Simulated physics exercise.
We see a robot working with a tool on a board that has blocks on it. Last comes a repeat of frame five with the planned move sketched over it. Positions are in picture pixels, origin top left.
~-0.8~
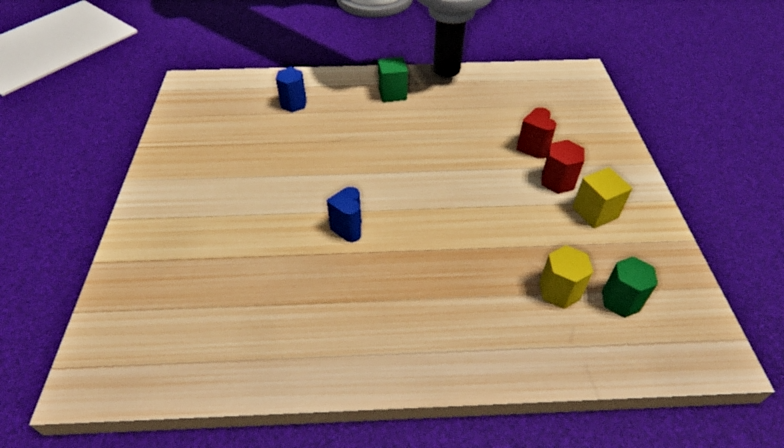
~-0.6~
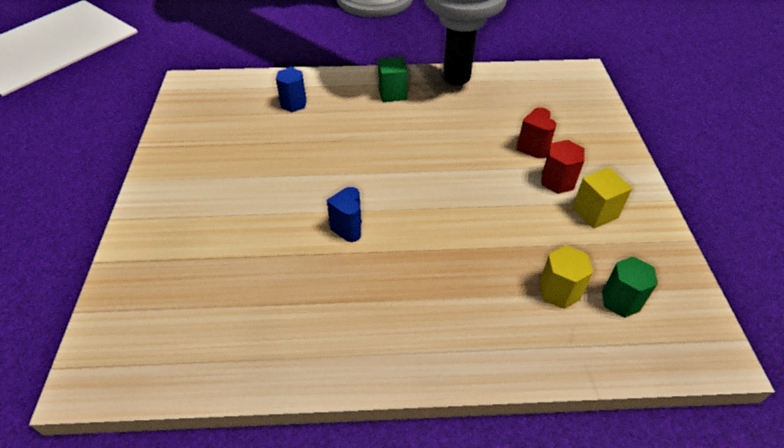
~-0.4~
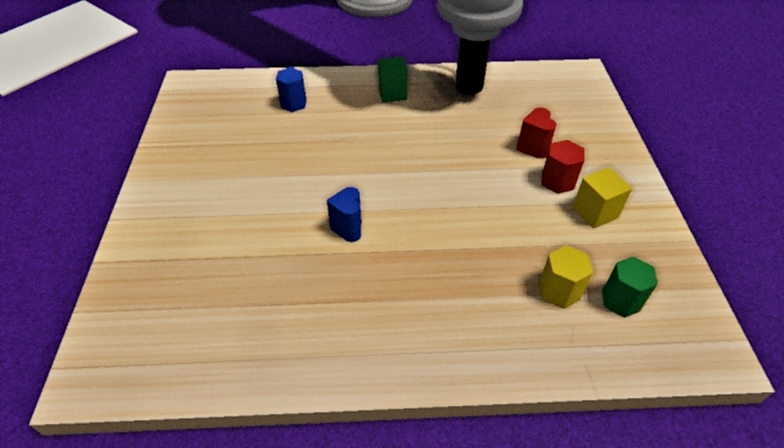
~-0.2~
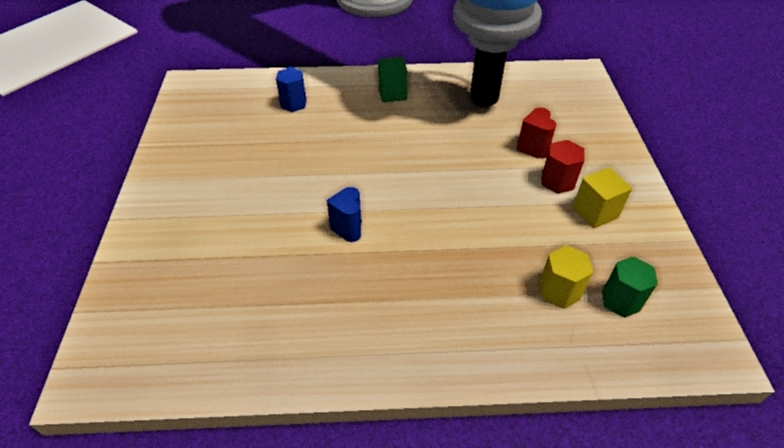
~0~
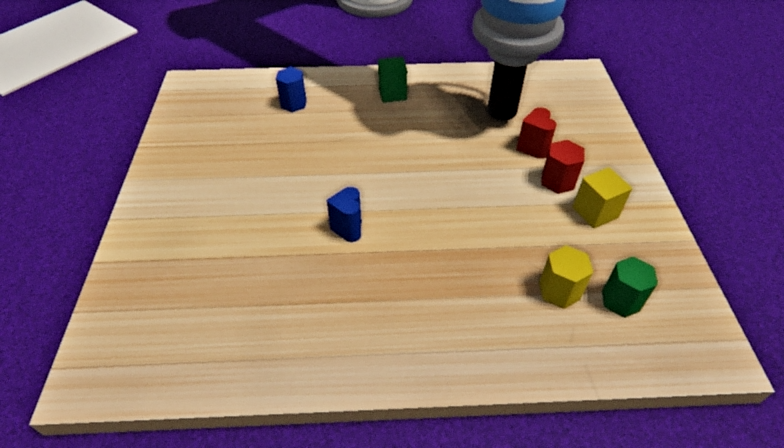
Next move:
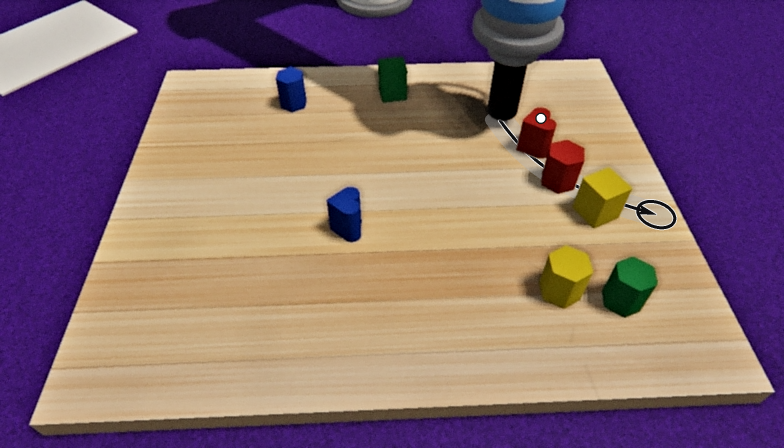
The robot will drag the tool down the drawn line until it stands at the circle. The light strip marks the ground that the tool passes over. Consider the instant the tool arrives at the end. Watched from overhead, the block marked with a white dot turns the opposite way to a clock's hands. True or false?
It is true.
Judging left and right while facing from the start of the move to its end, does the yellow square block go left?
In short: No.
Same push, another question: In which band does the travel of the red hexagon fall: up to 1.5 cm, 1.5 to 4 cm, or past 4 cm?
The over 4 cm band.
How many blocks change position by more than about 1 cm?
When the path ends, I think you'll find three or more blocks out of place by more than 1 cm.
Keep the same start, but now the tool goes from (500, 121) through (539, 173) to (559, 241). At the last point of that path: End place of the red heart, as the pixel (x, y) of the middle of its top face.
Its top centre lands on (579, 141).
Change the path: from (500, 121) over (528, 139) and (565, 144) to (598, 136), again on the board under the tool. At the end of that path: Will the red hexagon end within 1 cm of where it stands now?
No, that is not how it ends up.
The line goes from (500, 121) through (533, 158) and (587, 191) to (656, 214); the dot is on the red heart.
On the path given first. One third of the way, tool at (536, 150); red heart at (572, 137), turned 20° anticlockwise; red hexagon at (574, 158), turned 35° clockwise.
Two thirds of the way, tool at (591, 183); red heart at (619, 148), turned 85° anticlockwise; red hexagon at (603, 187), turned 90° clockwise; yellow square block at (632, 211), turned 20° anticlockwise.
At the end, tool at (661, 206); red heart at (622, 148), turned 95° anticlockwise; red hexagon at (607, 191), turned 100° clockwise; yellow square block at (637, 215), turned 10° anticlockwise.
